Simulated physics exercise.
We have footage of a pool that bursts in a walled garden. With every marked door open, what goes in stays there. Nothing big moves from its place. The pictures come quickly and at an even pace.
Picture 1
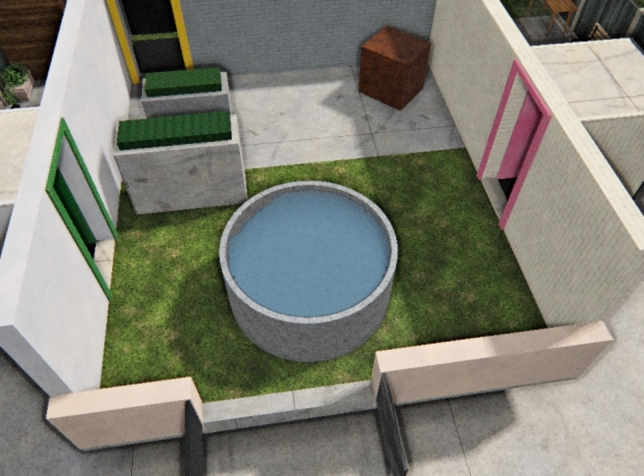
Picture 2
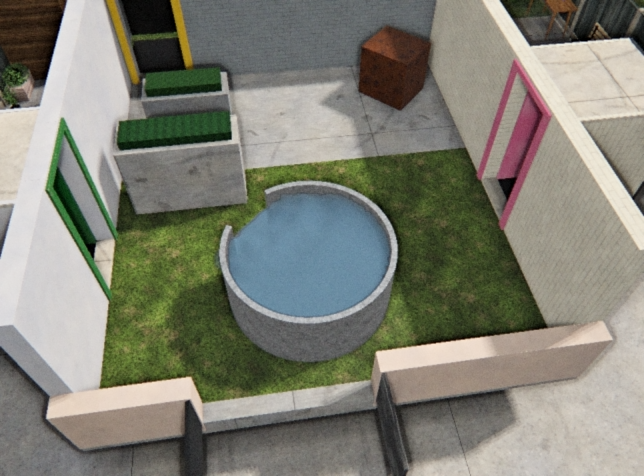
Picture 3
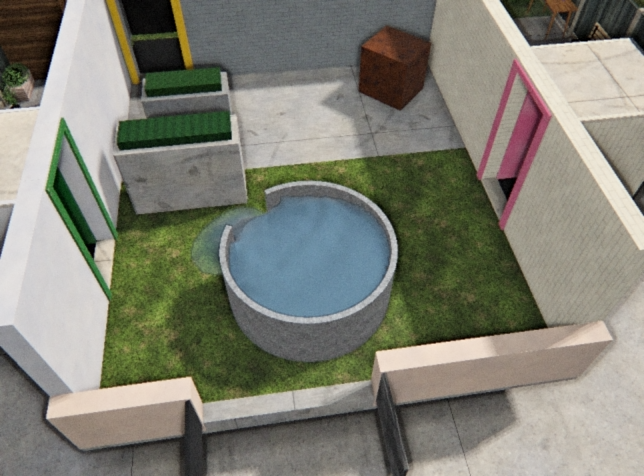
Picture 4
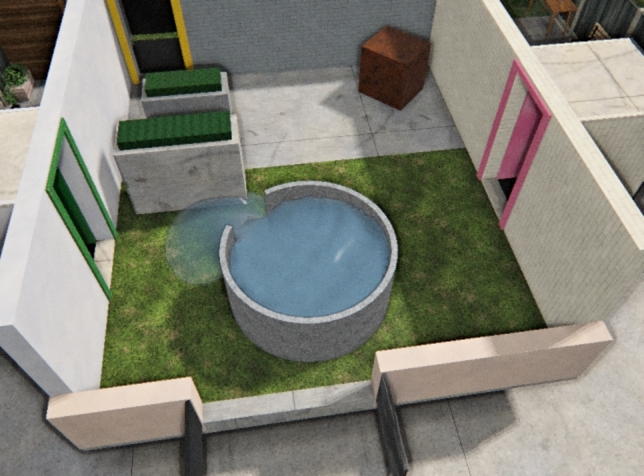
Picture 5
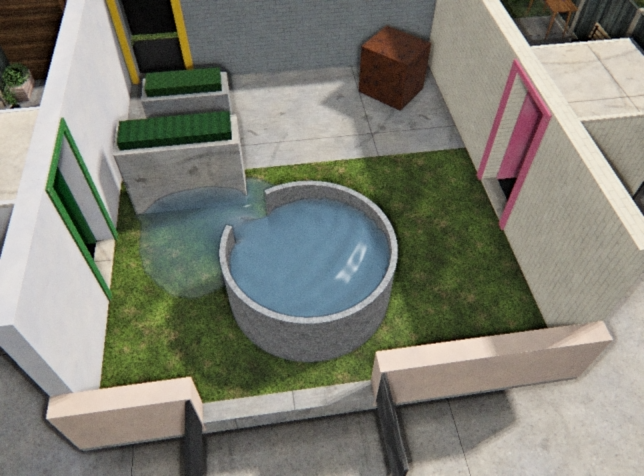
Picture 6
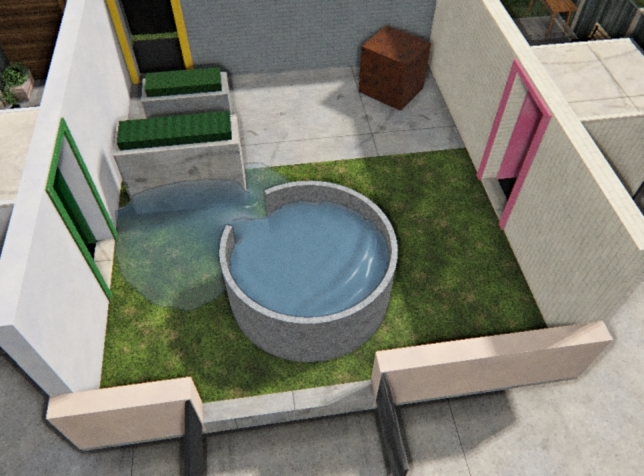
The clip shows a round tank of still water on grass in a walled garden; a gap opens on its far left side, and water pours out, spreading leftward across the grass beside the planters toward the green-framed opening.
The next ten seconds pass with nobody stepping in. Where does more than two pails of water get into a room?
In the end the yellow door will be overrun, the pink door will keep it to two buckets, the green door will be overrun.
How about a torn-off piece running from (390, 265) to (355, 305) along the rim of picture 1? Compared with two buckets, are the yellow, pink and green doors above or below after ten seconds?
Yellow door passes that mark; pink door is over; green door stays under.
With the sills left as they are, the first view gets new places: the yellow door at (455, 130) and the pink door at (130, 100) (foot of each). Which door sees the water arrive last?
Dead last is the yellow door.
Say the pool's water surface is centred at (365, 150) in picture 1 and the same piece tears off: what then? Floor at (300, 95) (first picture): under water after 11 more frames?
Soaked.
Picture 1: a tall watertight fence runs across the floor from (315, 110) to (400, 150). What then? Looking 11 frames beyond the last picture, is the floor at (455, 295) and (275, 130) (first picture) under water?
Untouched, then submerged.
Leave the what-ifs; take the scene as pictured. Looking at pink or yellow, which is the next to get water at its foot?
Result: The door marked yellow.
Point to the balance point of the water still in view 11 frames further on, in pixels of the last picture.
I would point to (259, 257).
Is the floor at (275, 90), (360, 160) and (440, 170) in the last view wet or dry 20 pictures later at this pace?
First spot soaked, second soaked, third not wet.
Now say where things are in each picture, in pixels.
Still water in the round tank at (309, 249), in the first picture.
The front is at a hidden place, out from the gap on the round tank's far side, in the second picture.
Water pours out on the round tank's far side and has run to (237, 212), in the third picture.
The front is at (184, 211), out from the gap on the round tank's far side, in the fourth picture.
The front is at (143, 216), out from the gap on the round tank's far side, in the fifth picture.
Water pours out on the round tank's far side and has run to (119, 212), in the sixth picture.
A moment on, water covers 20 % of the floor; the yellow door not reached, the pink door not reached, the green door over two buckets in.
Next, water covers 45 % of the floor; the yellow door wet at the sill, nothing in, the pink door not reached, the green door far over two buckets in.
Then, water covers 65 % of the floor; the yellow door far over two buckets in, the pink door not reached, the green door far over two buckets in.
Later, water covers 80 % of the floor; the yellow door far over two buckets in, the pink door not reached, the green door far over two buckets in.
In the end, water covers 95 % of the floor; the yellow door far over two buckets in, the pink door wet at the sill, nothing in, the green door far over two buckets in.
